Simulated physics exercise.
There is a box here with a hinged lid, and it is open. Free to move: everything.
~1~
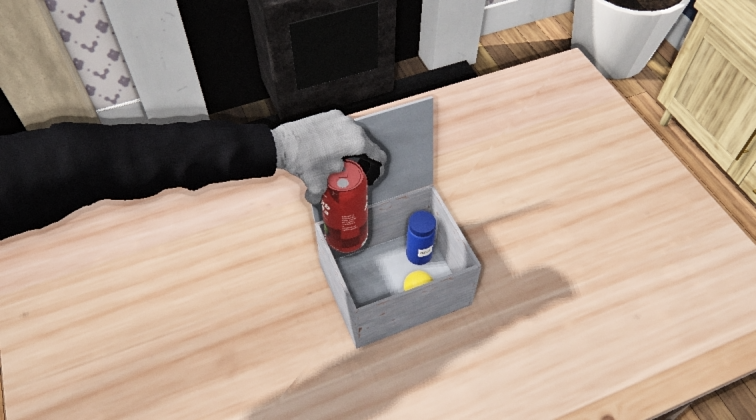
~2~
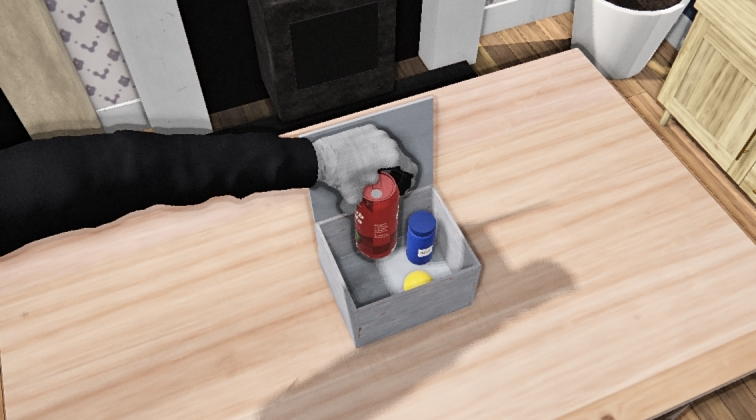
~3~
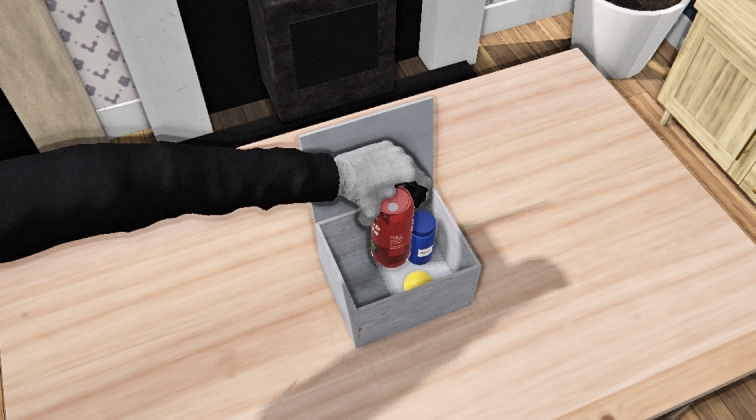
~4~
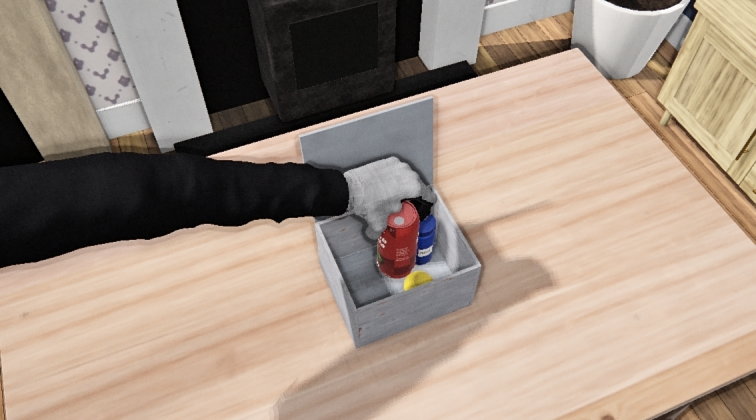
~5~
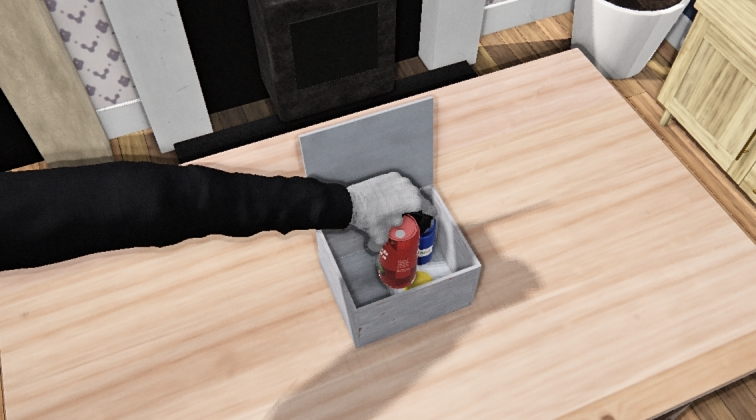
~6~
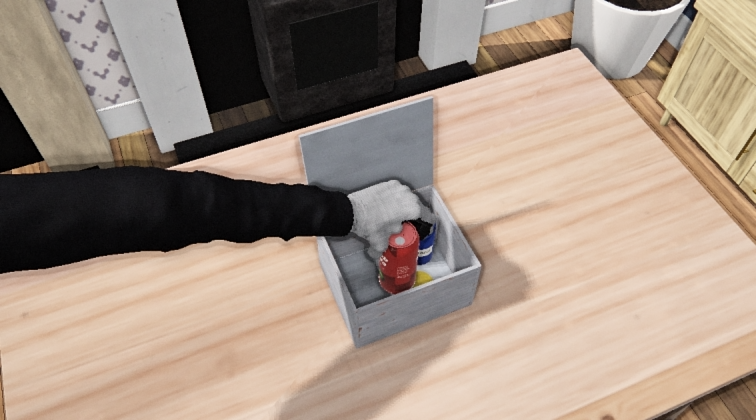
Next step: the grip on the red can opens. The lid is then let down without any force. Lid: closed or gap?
Closed.
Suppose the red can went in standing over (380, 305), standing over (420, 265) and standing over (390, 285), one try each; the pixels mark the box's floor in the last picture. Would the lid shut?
The lid stays up the first time, goes down the second time and stays up the third time.
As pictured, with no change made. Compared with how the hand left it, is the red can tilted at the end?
Observation: It tilts over.
Then, 0.40 s on from there, red can on its side near (386, 283); yellow lemon shifted about its own width.
Then, 1.50 s on from there, lid 66° above the rim; red can on its side near (385, 273); yellow lemon shifted about its own width.
Then, 2.10 s on from there, lid 20° above the rim; red can on its side near (385, 274); yellow lemon shifted about its own width.
In the end, lid shut; toppled in the box, red can; moved from the start, yellow lemon; blue shaker unmoved. At the end, from the last picture's camera, red can near (385, 275).
